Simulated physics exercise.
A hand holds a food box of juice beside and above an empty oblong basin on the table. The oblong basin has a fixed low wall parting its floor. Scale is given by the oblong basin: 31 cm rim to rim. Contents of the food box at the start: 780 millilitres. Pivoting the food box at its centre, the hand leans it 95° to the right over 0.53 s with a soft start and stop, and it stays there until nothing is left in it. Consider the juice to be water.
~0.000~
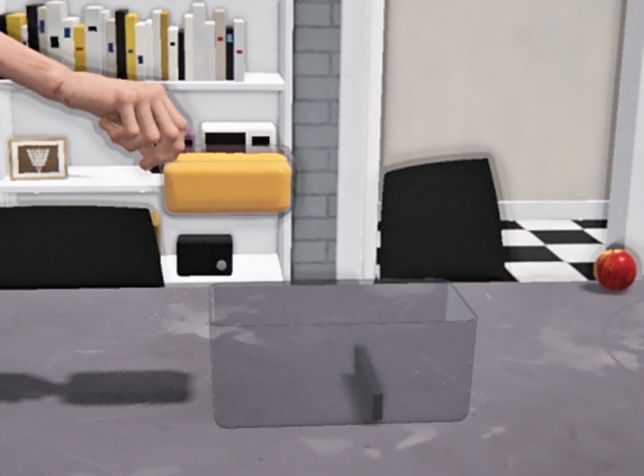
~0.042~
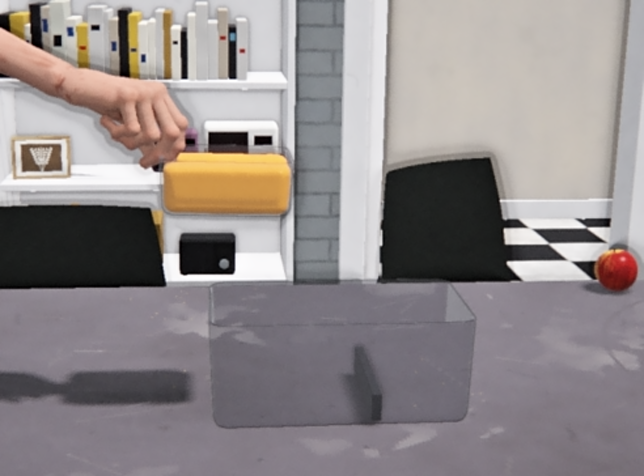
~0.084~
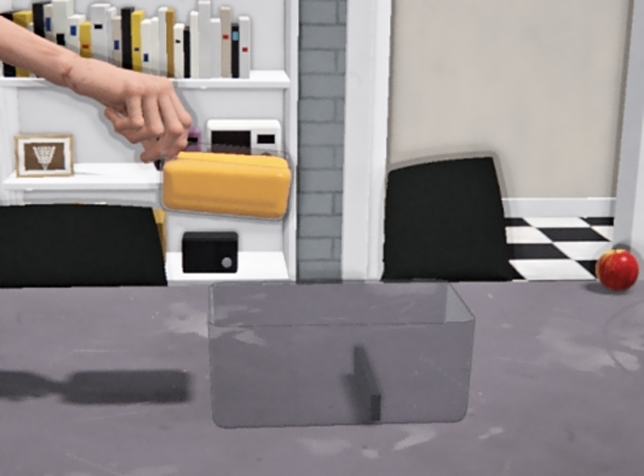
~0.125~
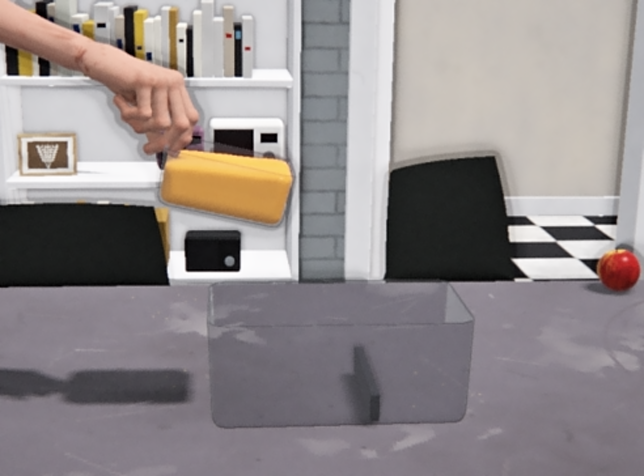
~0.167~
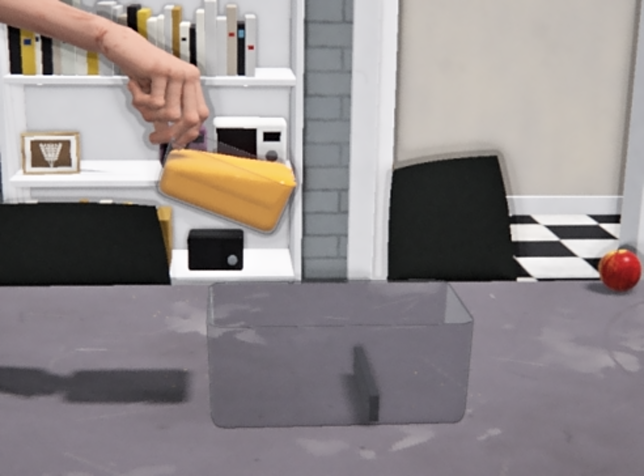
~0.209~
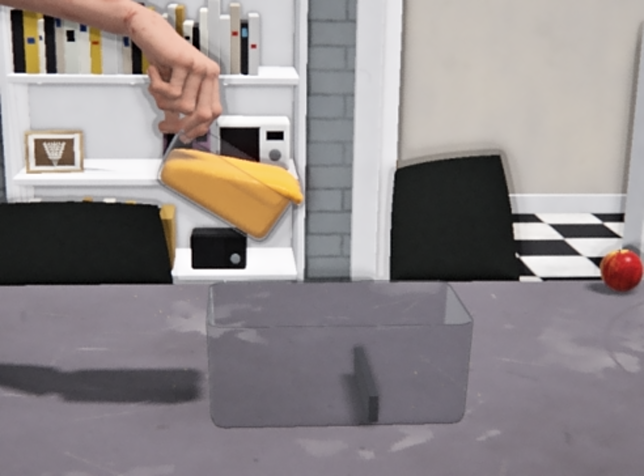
In a room with bookshelves, a hand tilts a yellow-orange box to the right above a clear basin on a grey table.
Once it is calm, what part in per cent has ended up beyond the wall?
About 14 per cent ends up there.
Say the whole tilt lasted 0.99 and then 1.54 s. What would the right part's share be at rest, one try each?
Roughly 30 per cent the first time and 30 per cent the second.
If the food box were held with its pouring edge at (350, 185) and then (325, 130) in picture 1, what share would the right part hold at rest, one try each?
Some 60 and 50 per cent, in that order.
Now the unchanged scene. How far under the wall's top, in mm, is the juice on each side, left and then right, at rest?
It's around 14 mm on the left side and around 28 mm on the right side.
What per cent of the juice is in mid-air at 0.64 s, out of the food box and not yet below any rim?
I'd say some 4 per cent is in the air.
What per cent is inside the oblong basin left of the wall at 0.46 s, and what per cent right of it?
I'd say some 30 on the left and some 0 on the right.
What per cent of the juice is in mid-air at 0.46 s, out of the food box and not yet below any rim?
52 %.
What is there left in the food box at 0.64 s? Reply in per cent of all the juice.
Remaining share: Approx. 4 %.
After 0.46 s the tilt is 90° and 17 per cent is still to pour, 31 is left of the wall and 0 right of it.
After 0.64 s the tilt is 95° and 4 per cent is still to pour, 84 is left of the wall and 7 right of it.
After 0.82 s the tilt is 95° and 1 per cent is still to pour, 80 is left of the wall and 12 right of it.
After 1.03 s the tilt is 95° and 0 per cent is still to pour, 81 is left of the wall and 14 right of it.
In the end 82 per cent lies left of the wall, 14 right of it and 4 outside.
